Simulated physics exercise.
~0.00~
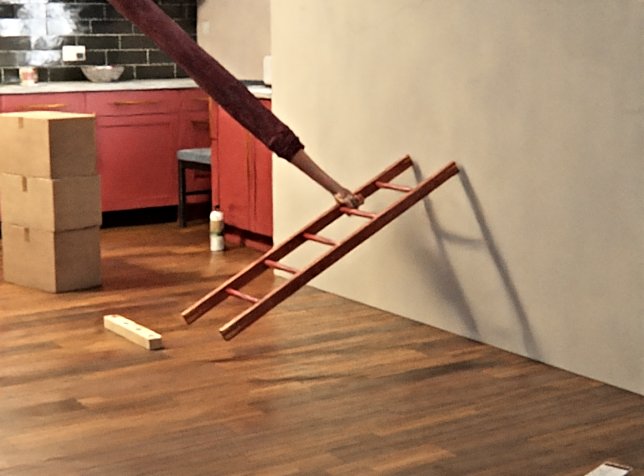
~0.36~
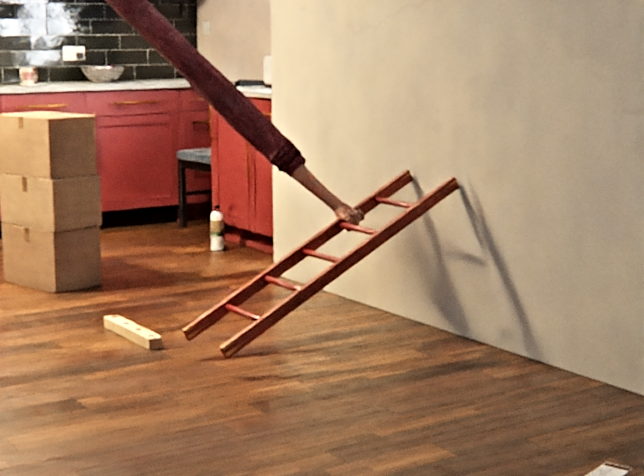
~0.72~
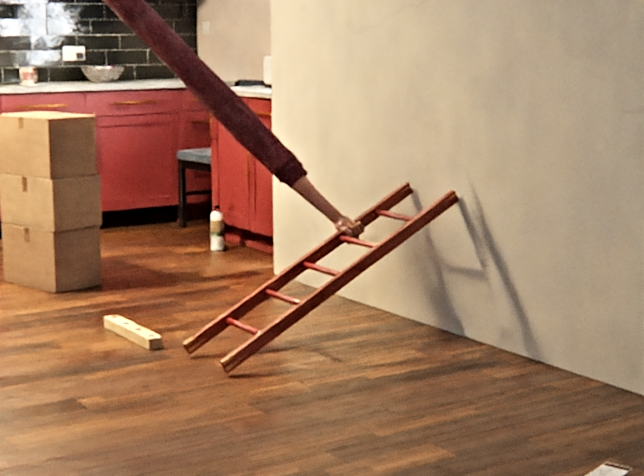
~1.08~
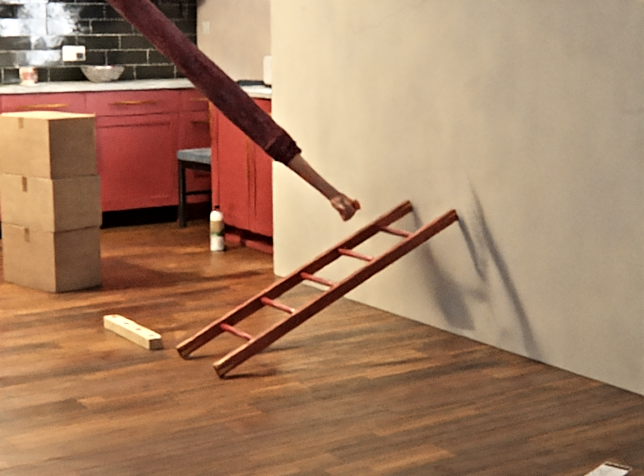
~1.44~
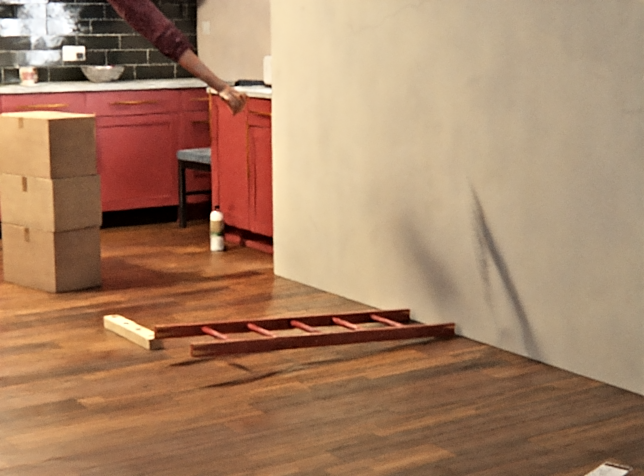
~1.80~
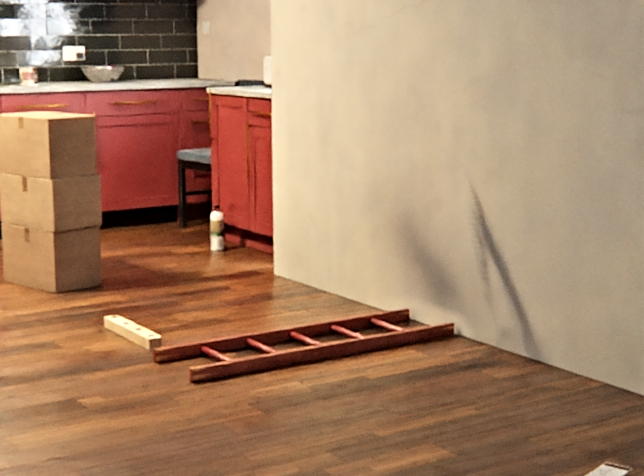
In a room with red kitchen cabinets, a hand lowered a small red ladder against the pale wall and let go, then drew back as the ladder slid down and ended up lying flat on the wooden floor near a light wooden batten.
